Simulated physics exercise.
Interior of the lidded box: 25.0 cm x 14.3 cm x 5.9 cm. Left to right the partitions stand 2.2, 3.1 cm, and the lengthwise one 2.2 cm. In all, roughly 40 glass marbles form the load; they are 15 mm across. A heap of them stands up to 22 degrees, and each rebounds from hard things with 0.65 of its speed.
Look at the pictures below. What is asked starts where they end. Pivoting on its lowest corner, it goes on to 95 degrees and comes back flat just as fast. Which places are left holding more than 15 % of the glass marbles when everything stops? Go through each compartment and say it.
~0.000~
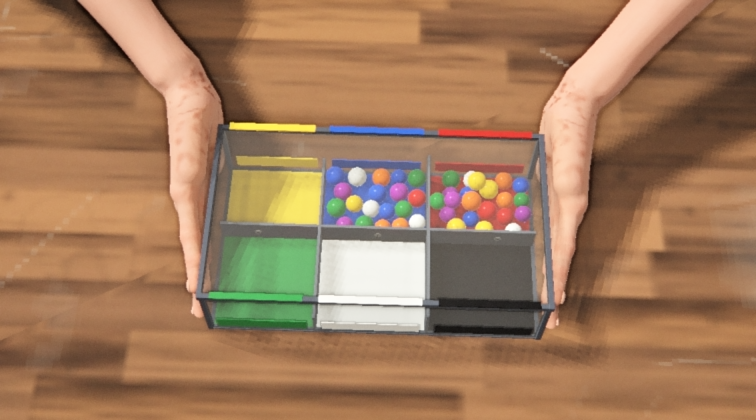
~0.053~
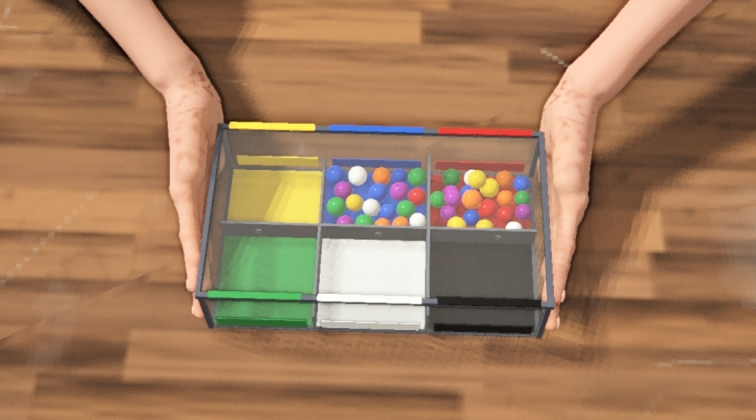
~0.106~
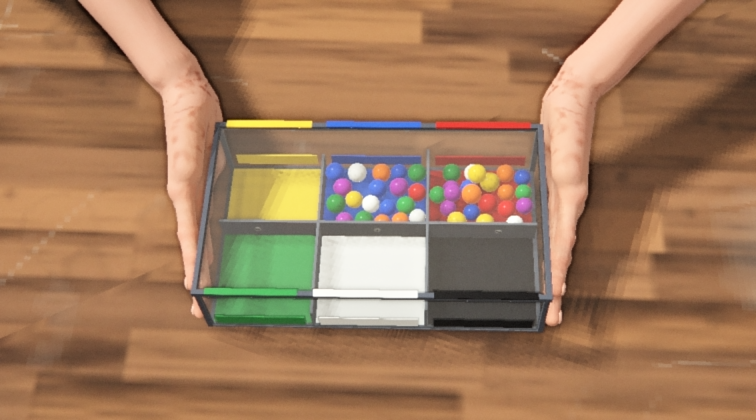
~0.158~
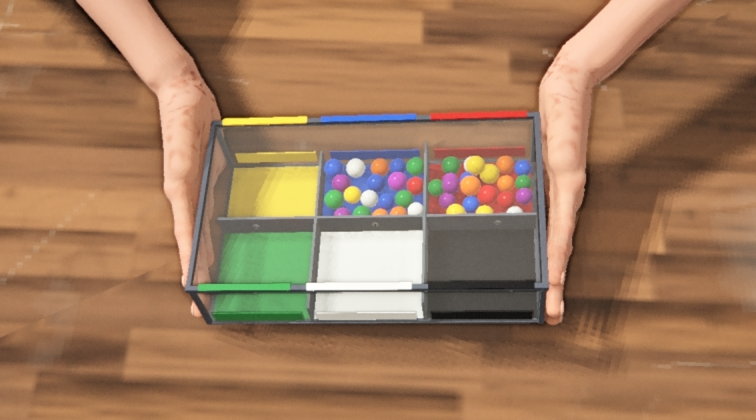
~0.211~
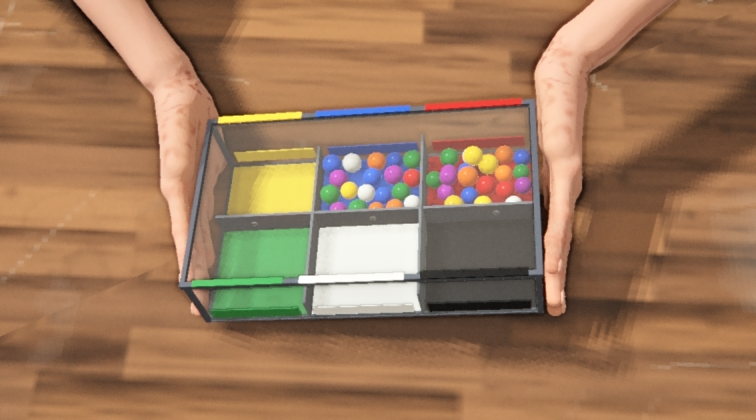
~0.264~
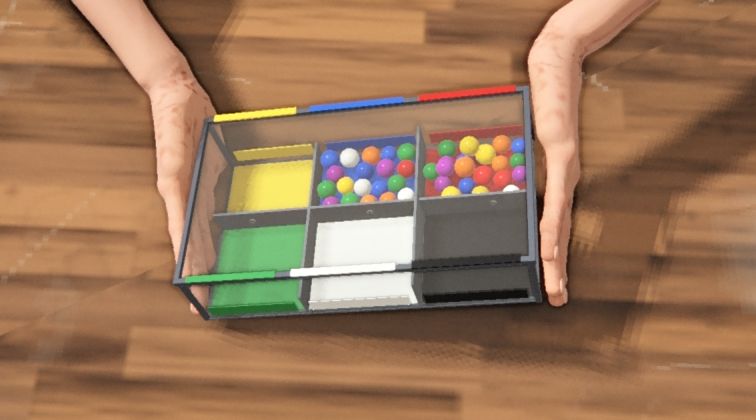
Red compartment: Not over, blue compartment: Not over, green compartment: Not over, yellow compartment: Over, white compartment: Not over, black compartment: Not over.
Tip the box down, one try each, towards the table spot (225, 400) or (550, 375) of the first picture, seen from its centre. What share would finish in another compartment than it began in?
Near 95 and 85 percent, in that order.
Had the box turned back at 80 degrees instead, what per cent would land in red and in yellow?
Shares: Red 30 and yellow 20, per cent.
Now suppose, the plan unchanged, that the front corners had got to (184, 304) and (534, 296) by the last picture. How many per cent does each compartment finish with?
Final shares: Red 10%, blue 5%, green 75%, yellow 0%, white 10%, black 5%.
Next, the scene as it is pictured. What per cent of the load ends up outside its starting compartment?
The answer is close to 80 percent.
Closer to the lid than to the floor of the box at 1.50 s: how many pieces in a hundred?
About 30 per cent.
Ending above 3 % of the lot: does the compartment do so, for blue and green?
Blue: True, green: True.
After 1.50 s, tilt 95 degrees; red 45 %, blue 55 %.
Then, at 2.33 s, tilt 43 degrees; red 15 %, blue 10 %, green 10 %, yellow 70 %.
Then, at 3.17 s, tilt 0 degrees; red 10 %, blue 10 %, green 10 %, yellow 70 %.
At rest (3.9 s), red 10 %, blue 10 %, green 10 %, yellow 75 %, white 0 %, black 0 %.
